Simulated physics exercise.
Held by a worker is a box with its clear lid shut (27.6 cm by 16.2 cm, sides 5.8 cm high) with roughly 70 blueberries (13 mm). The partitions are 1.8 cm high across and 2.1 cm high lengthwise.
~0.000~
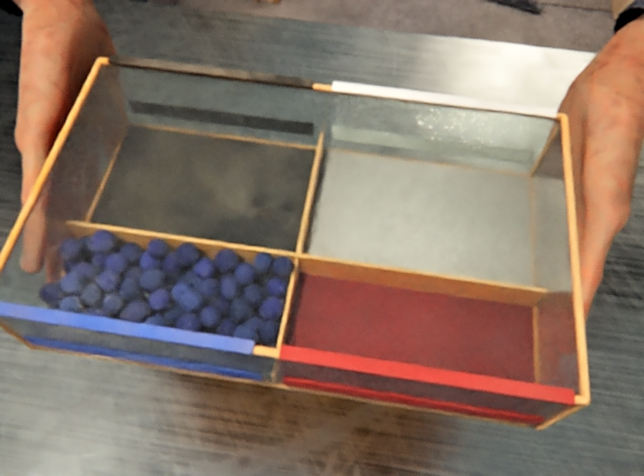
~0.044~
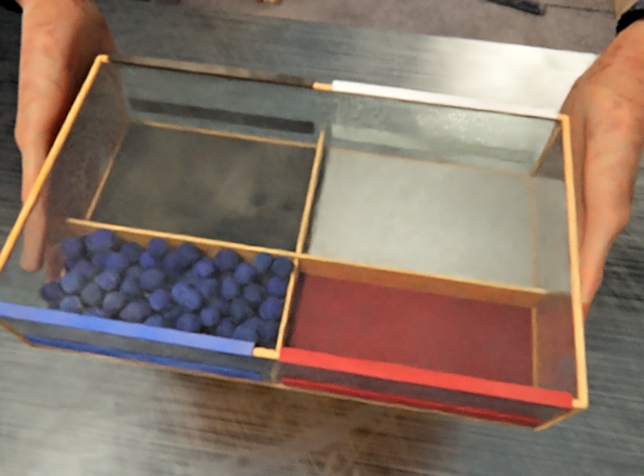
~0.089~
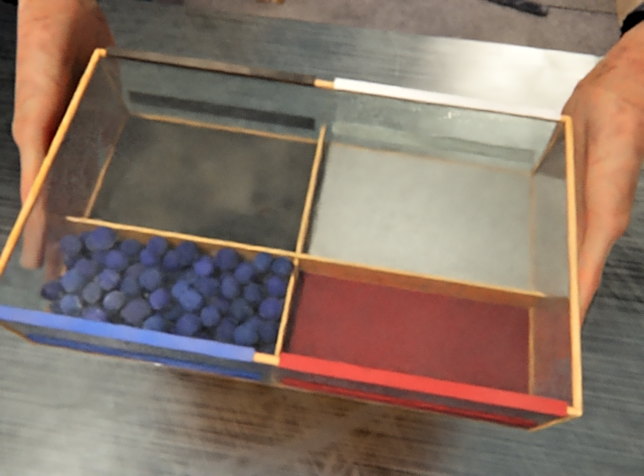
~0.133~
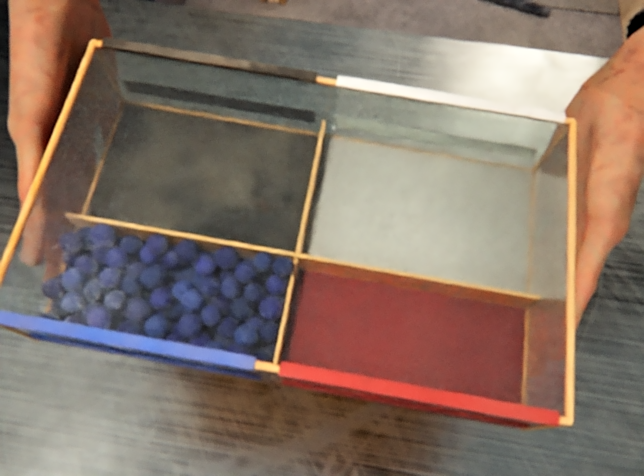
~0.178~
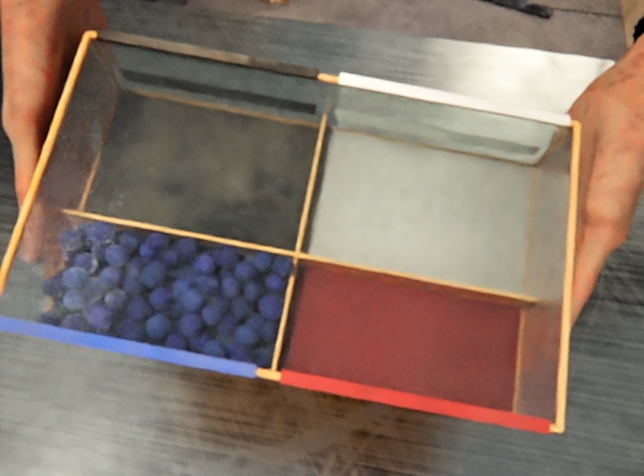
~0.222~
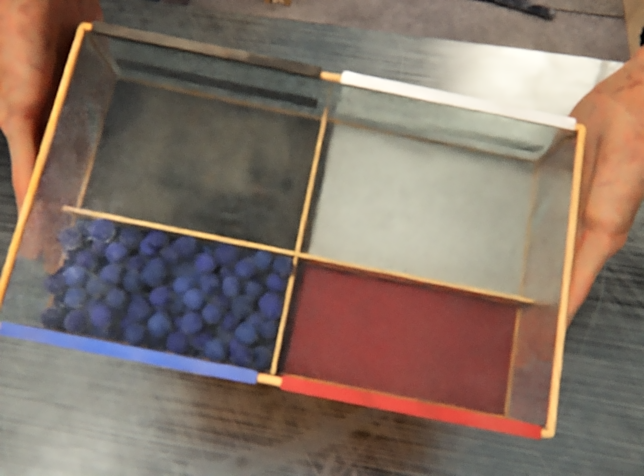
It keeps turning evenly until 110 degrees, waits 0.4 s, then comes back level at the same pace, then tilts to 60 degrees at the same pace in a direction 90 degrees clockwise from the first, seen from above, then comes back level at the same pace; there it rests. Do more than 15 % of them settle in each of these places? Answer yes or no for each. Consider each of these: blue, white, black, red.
Blue - yes, white - no, black - no, red - yes.
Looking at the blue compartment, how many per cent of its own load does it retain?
That works out to around 80 per cent.
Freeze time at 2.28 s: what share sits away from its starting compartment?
About 30 per cent is away from its starting compartment then.
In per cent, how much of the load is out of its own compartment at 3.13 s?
At that moment, somewhere around 30 percent.
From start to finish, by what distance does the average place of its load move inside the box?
2.0 cm.
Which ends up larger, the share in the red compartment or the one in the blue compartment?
More finishes in the blue compartment.
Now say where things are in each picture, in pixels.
In the first picture, box at (272, 356); tilt 0 degrees; blue 100 %.
In the second picture, box at (272, 358); tilt 1 degrees.
In the third picture, box at (272, 363); tilt 4 degrees.
In the fourth picture, box at (272, 369); tilt 8 degrees; low side front.
In the fifth picture, box at (273, 376); tilt 14 degrees; low side front.
In the sixth picture, box at (273, 380); tilt 19 degrees; low side front; blue 100 %. It turns about 115 degrees a second.
Then, at 1.34 s, tilt 110 degrees; blue 80 %, red 20 %; middle of all pieces near (219, 268).
After 2.28 s, tilt 22 degrees; blue 70 %, red 30 %; middle of all pieces near (245, 350).
After 3.13 s, tilt 59 degrees; blue 70 %, red 30 %; middle of all pieces near (279, 351).
After 3.96 s, tilt 0 degrees; blue 80 %, red 20 %; middle of all pieces near (170, 327).
At rest (4.6 s), blue 80 %, white 0 %, black 0 %, red 20 %.
